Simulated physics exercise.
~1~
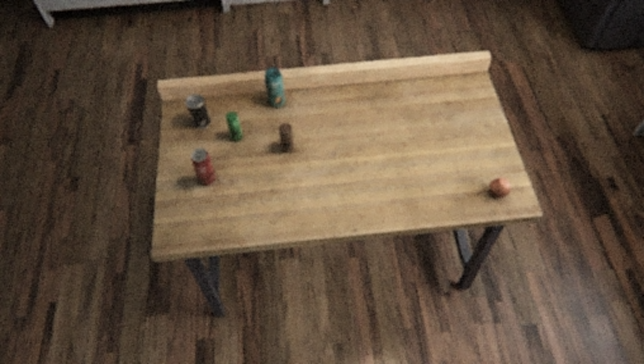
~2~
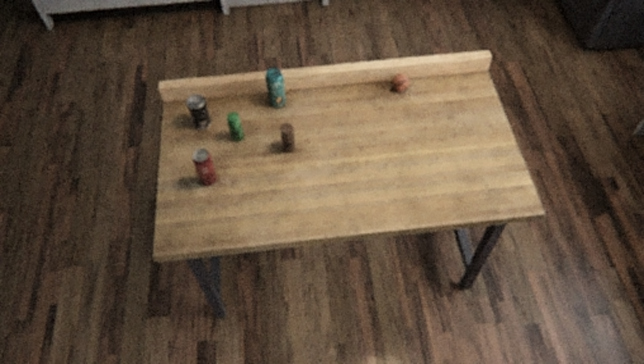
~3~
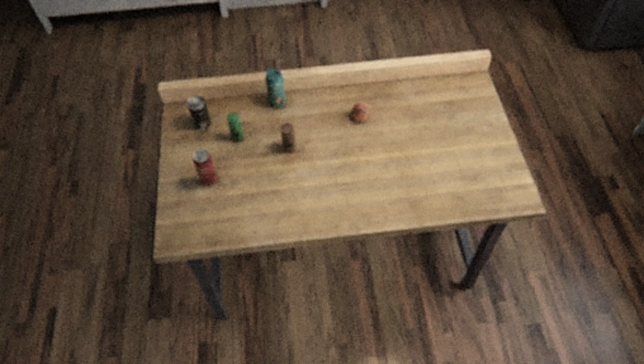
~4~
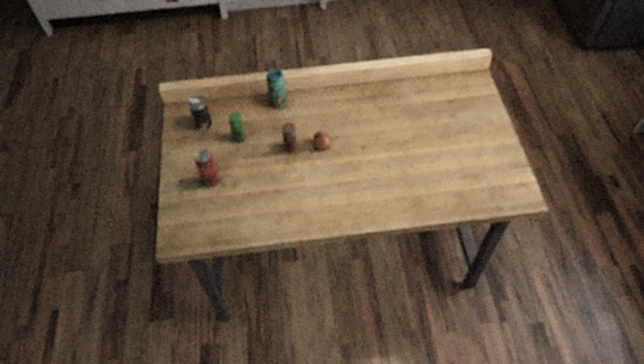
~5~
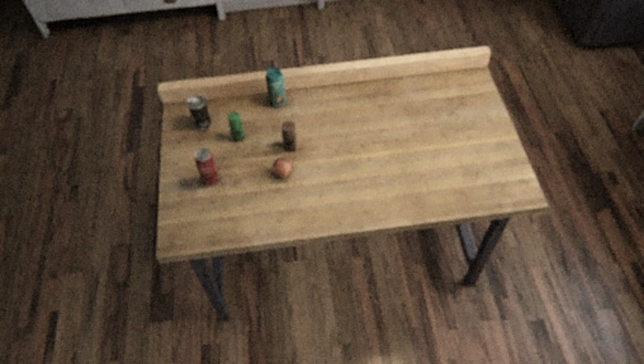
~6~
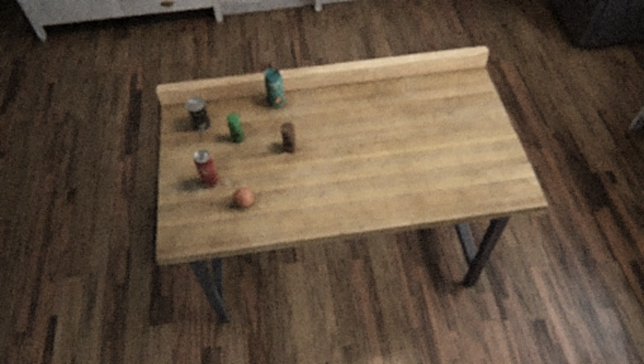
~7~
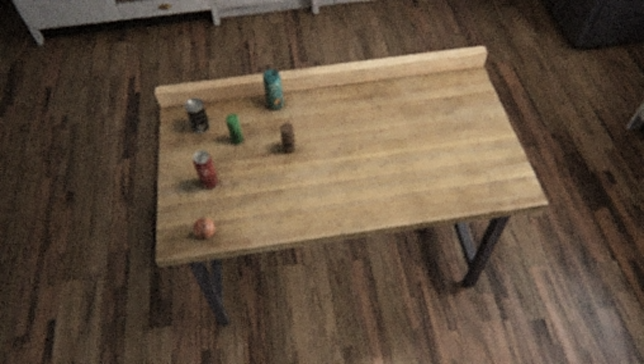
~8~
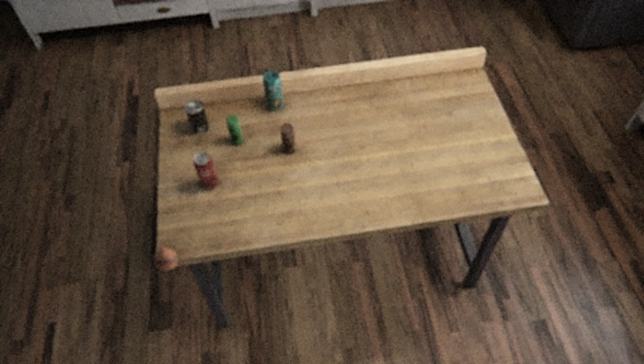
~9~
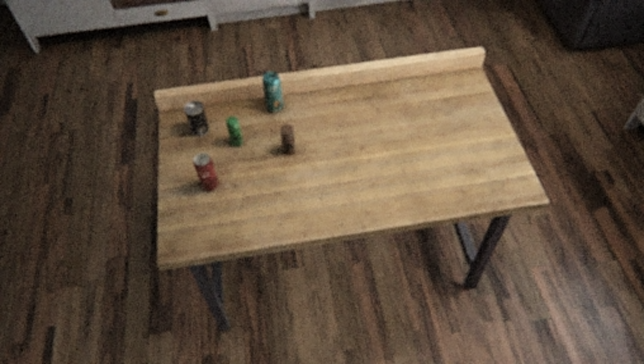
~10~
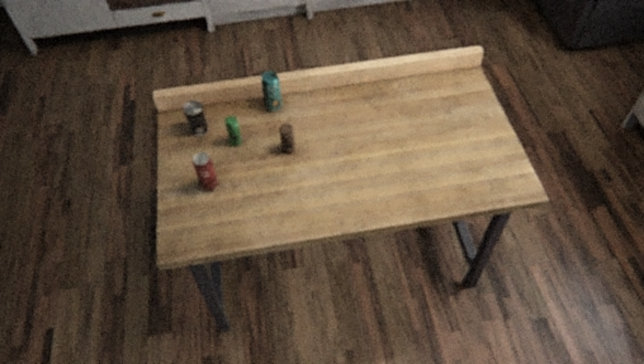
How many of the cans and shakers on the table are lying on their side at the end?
None of them are lying down. All five cans and shakers are still standing upright after the ball has gone.
